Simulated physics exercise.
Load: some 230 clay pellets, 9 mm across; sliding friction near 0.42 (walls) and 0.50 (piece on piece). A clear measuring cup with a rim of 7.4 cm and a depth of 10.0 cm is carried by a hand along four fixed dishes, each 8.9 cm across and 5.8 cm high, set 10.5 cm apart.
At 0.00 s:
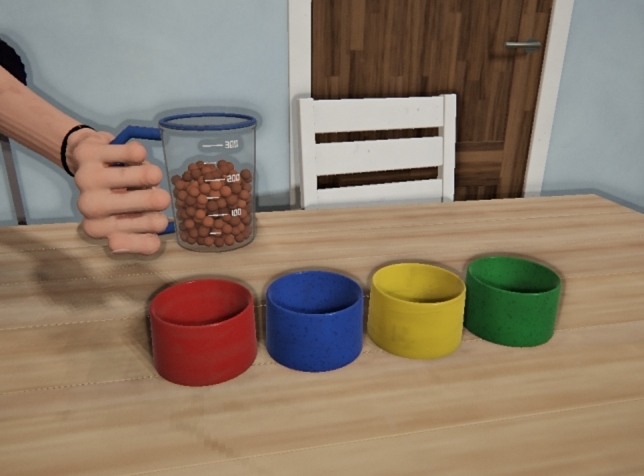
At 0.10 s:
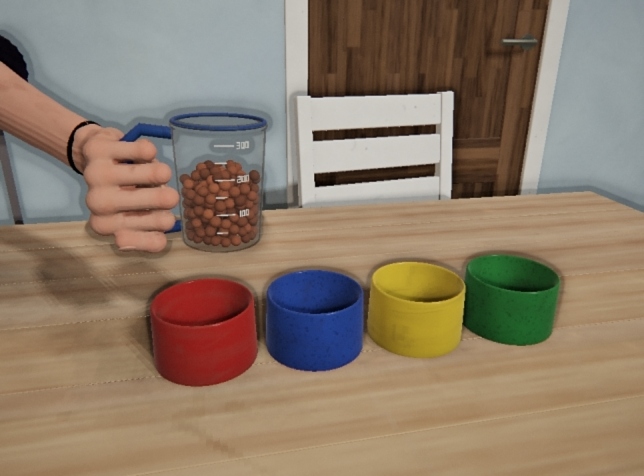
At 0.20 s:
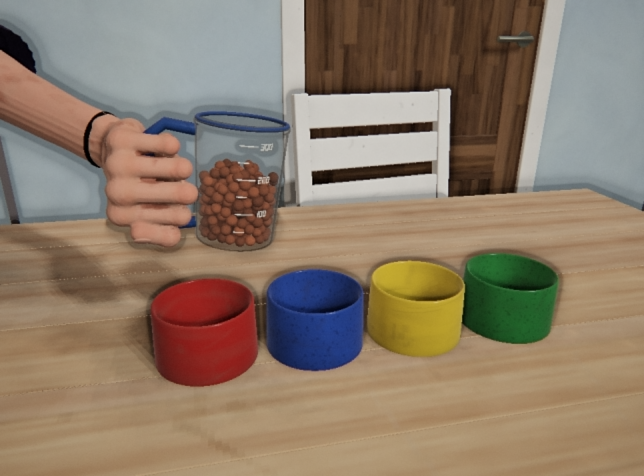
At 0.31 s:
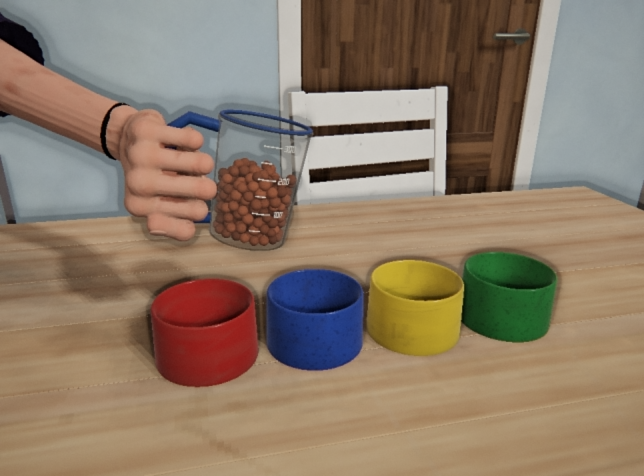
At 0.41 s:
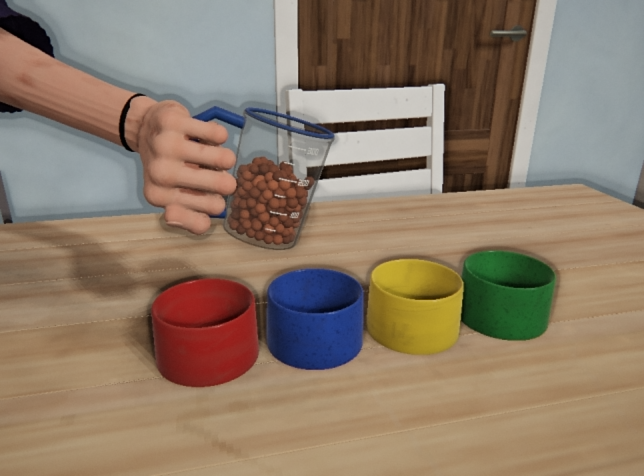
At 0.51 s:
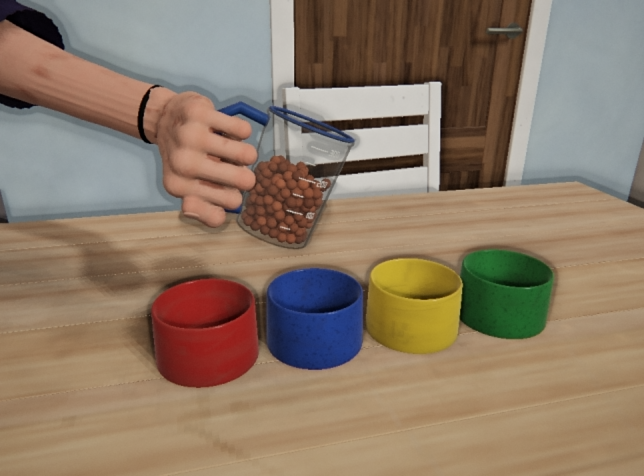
A hand holding a clear measuring cup of small brown balls moved it to the right above a wooden table, gradually tilting it rightward behind a row of red, blue, yellow and green dishes.
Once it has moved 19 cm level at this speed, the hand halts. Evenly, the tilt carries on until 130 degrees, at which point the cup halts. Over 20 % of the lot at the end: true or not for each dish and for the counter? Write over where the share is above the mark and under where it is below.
Red: Under; blue: Under; green: Over; yellow: Under; counter: Over.
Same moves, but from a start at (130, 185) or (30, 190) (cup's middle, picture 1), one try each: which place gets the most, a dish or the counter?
The winner: Yellow; blue.
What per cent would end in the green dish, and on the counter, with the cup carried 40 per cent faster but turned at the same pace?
The shares would then be green 50 and counter 40.
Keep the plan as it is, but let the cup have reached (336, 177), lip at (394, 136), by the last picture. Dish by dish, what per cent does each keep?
Red 0, blue 0, green 40, yellow 10.
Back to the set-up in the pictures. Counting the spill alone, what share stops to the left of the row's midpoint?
Share on that side: Roughly 0 %.
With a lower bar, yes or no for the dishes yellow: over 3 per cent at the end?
Yellow - it holds.
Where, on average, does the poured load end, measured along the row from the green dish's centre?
I'd put it near 3 cm to the left of the dish's middle.
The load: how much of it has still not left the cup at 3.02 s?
Somewhere near 0 per cent.
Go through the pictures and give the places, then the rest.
Cup at (213, 182), tilt 0 degrees, lip at (254, 120), moved 0.0 cm; middle of the pieces at (216, 205); red dish at (202, 302); blue dish at (315, 292); yellow dish at (418, 283); green dish at (513, 274), in the first picture.
Cup at (221, 182), tilt 2 degrees, lip at (265, 122), moved 0.6 cm; middle of the pieces at (223, 205), in the second picture.
Cup at (239, 181), tilt 7 degrees, lip at (288, 126), moved 2.1 cm; middle of the pieces at (239, 204), in the third picture.
Cup at (257, 181), tilt 12 degrees, lip at (310, 130), moved 3.6 cm; middle of the pieces at (255, 204), in the fourth picture.
Cup at (275, 180), tilt 17 degrees, lip at (331, 134), moved 5.2 cm; middle of the pieces at (271, 203), in the fifth picture.
Cup at (292, 179), tilt 21 degrees, lip at (351, 139), moved 6.7 cm; middle of the pieces at (286, 202); red dish at (204, 303); blue dish at (315, 290); yellow dish at (416, 278); green dish at (507, 268). Its pace works out near 45 degrees a second; the hand travels 15 cm a second, in the sixth picture.
After 1.57 s, tilt 71 degrees; cup holds 100 %.
Then, at 2.28 s, tilt 105 degrees; cup holds 90 %, green 5 %.
After 3.02 s, tilt 130 degrees; cup holds 0 %, green 45 %, yellow 10 %.
By 3.5 s all is still; red 0 %, blue 0 %, green 45 %, yellow 10 %, counter 45 %.
